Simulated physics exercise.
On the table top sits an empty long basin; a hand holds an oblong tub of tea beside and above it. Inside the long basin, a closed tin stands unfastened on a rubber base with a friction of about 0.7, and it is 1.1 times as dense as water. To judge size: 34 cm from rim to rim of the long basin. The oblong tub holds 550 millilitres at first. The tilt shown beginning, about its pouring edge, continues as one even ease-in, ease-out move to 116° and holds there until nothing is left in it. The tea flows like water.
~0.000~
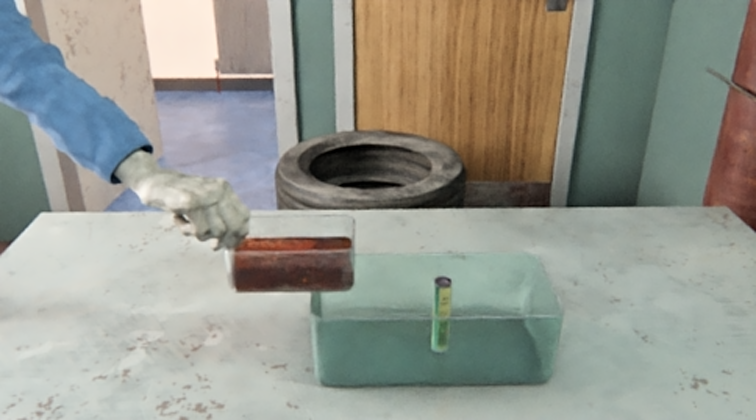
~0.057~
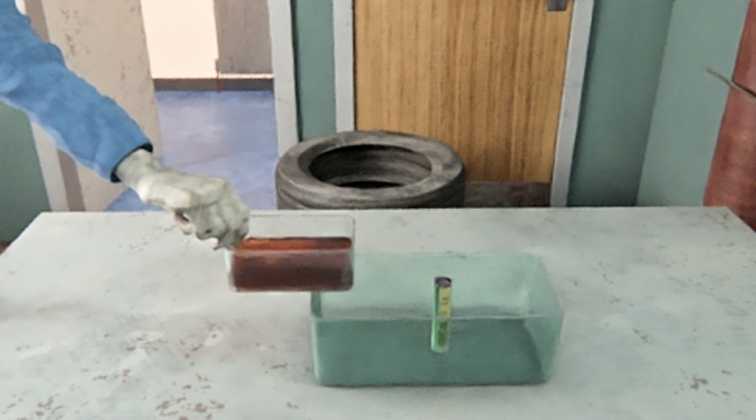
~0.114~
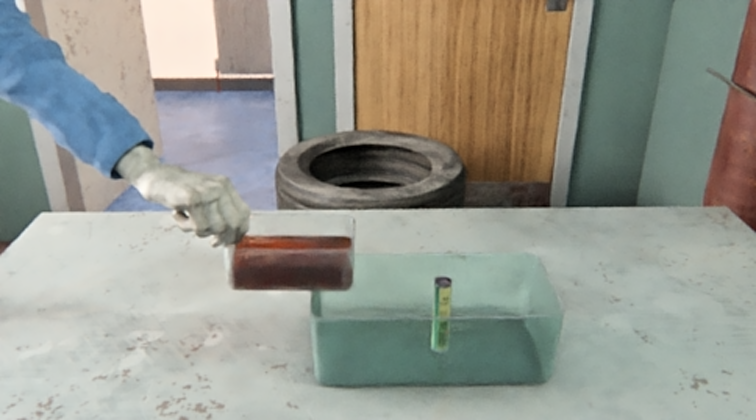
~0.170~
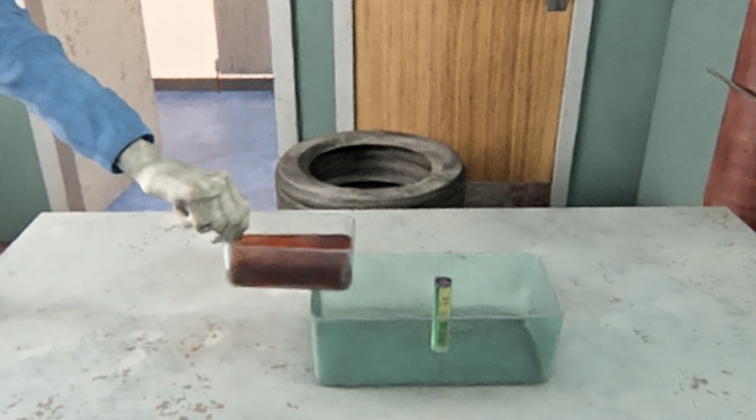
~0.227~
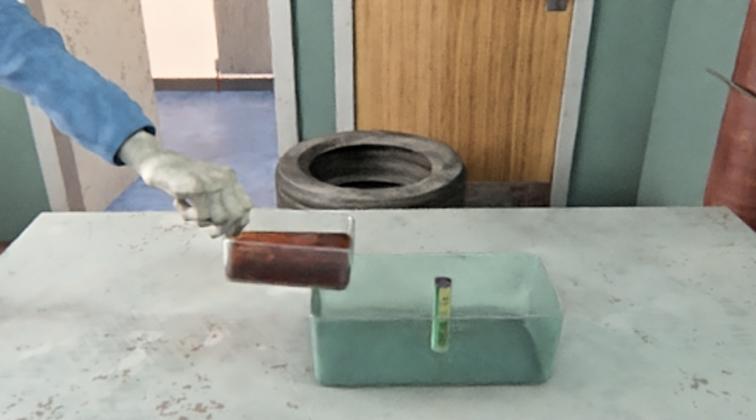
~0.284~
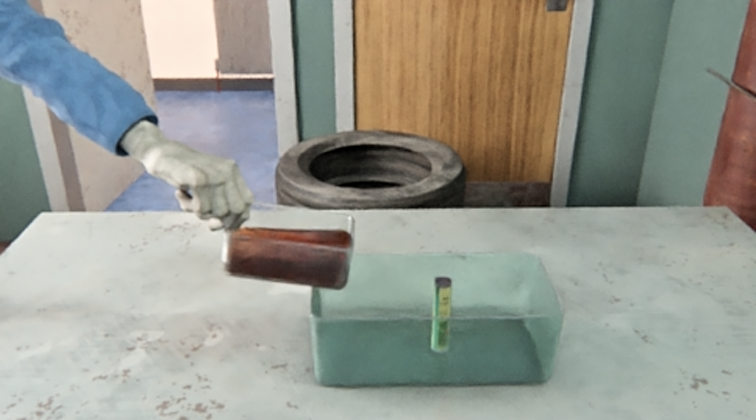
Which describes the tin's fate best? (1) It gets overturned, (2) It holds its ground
Answer: 2.
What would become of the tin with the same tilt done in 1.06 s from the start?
Then it holds its balance.
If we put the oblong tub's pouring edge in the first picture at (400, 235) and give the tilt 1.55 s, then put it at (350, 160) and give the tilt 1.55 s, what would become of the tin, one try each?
Run one: It does not tip. Run two: It does not tip.
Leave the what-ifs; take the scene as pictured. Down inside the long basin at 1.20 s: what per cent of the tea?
I reckon close to 84 per cent.
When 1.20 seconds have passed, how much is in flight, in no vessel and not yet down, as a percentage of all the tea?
9 per cent or so.
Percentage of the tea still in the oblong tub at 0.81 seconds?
I reckon about 50 in a hundred is still held.
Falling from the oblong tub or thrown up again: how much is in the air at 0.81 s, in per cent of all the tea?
Around 34 in a hundred.
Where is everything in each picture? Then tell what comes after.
It leans 0°; its right rim is at (354, 234); the tea meets the walls at (234, 252) and (353, 250); the long basin's rim runs from (313, 286) to (551, 283); the tin's top is at (443, 284), in the first frame.
It leans 0°; its right rim is at (354, 234); the tea meets the walls at (234, 251) and (353, 250), in the second frame.
It leans 2°; its right rim is at (354, 234); the tea meets the walls at (233, 250) and (352, 250), in the third frame.
It leans 3°; its right rim is at (353, 234); the tea meets the walls at (232, 248) and (351, 248), in the fourth frame.
It leans 6°; its right rim is at (353, 234); the tea meets the walls at (231, 245) and (351, 246), in the fifth frame.
It leans 9°; its right rim is at (353, 234); the tea meets the walls at (229, 241) and (349, 243), in the sixth frame.
By 0.81 s the tilt is 63° and 50 per cent is still to pour; the tin stands where it began.
By 1.20 s the tilt is 102° and 8 per cent is still to pour; the tin stands where it began.
By 1.61 s the tilt is 116° and 0 per cent is still to pour; the tin stands where it began.
By 2.05 s the tilt is 116° and 0 per cent is still to pour; the tin stands where it began.
At rest the tin stands where it began.
